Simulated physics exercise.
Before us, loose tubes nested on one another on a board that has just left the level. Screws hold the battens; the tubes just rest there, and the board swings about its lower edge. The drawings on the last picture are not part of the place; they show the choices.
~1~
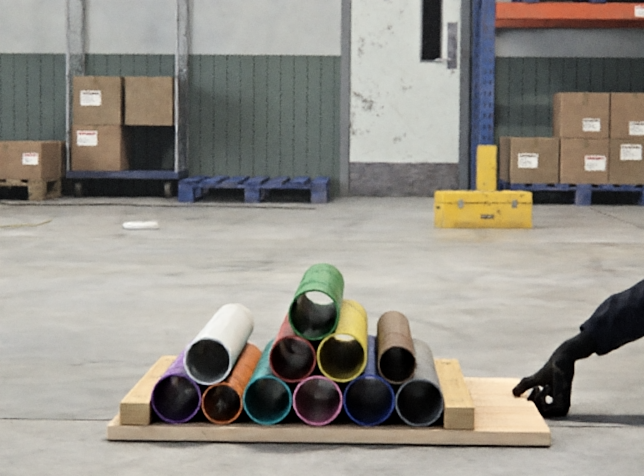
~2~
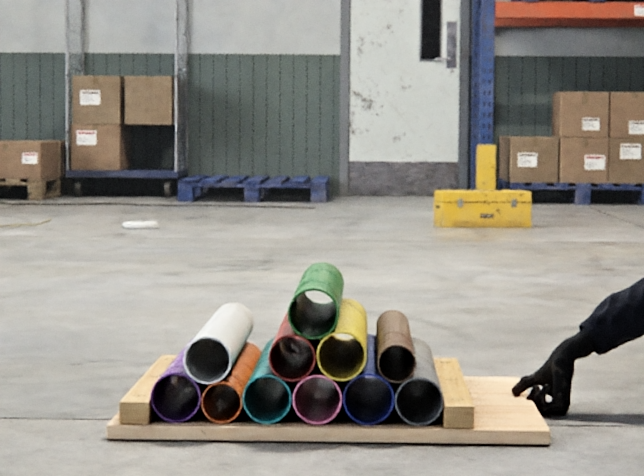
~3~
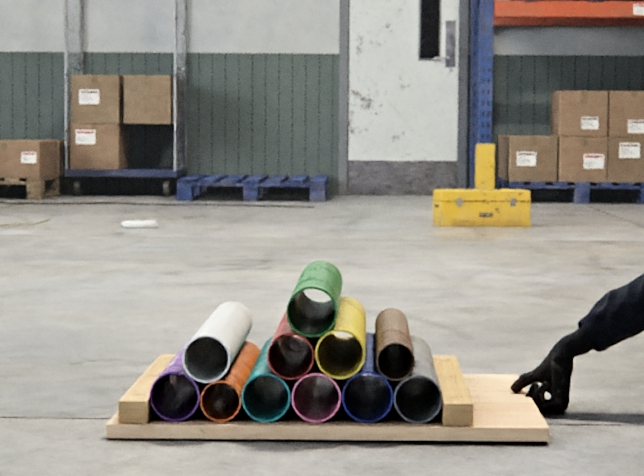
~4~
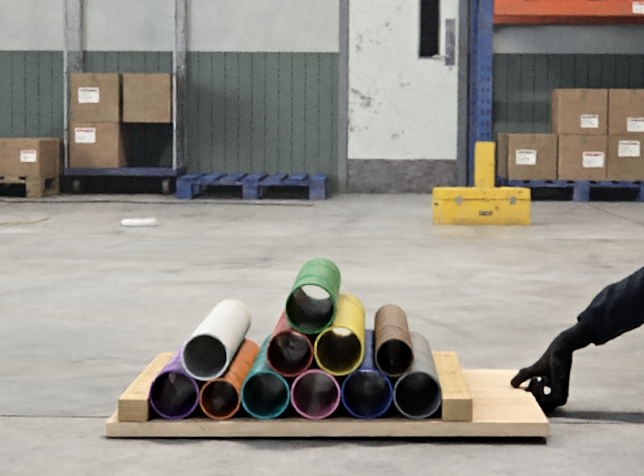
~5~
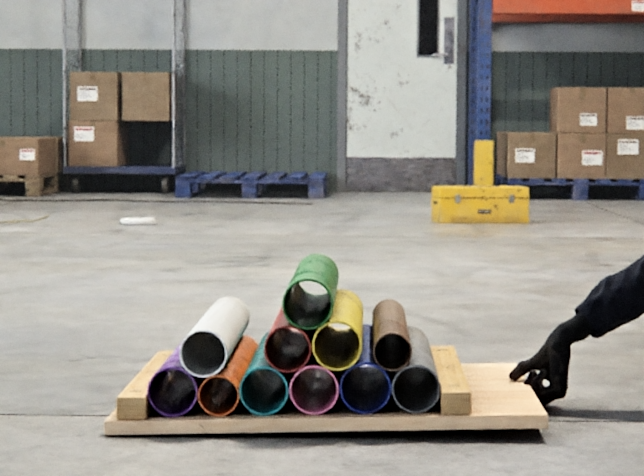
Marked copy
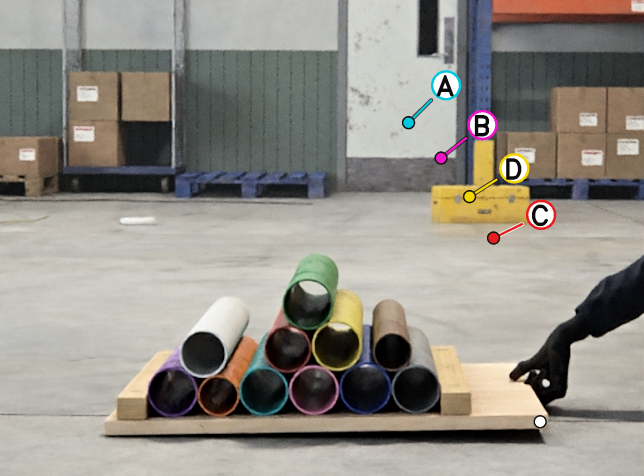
A stack of loose, colourful tubes rests between two wooden battens on a pale board on a concrete warehouse floor, seen from the front at a low height. A green tube tops white, red, yellow and brown ones, above purple, orange, teal, pink, blue and grey, with boxes and a yellow object behind. A dark-gloved hand slightly raises the board's right end, while the view shifts barely.
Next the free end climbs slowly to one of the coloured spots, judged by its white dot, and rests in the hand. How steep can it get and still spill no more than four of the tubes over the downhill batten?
The last mark within the limit is D.
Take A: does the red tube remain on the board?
No.
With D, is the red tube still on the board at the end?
No.
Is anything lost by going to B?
Yes.
On the marked copy, A at (408, 123); B at (441, 158); C at (493, 238); D at (469, 197); the white dot at (540, 422).
Taking D. A third of the way, board at 19°.
Two thirds of the way, board at 33°.
When it is over, board at 33°, four over the low batten (white, red, yellow, green).
As for the rest, A five over the low batten; B five over the low batten; C none over the low batten.
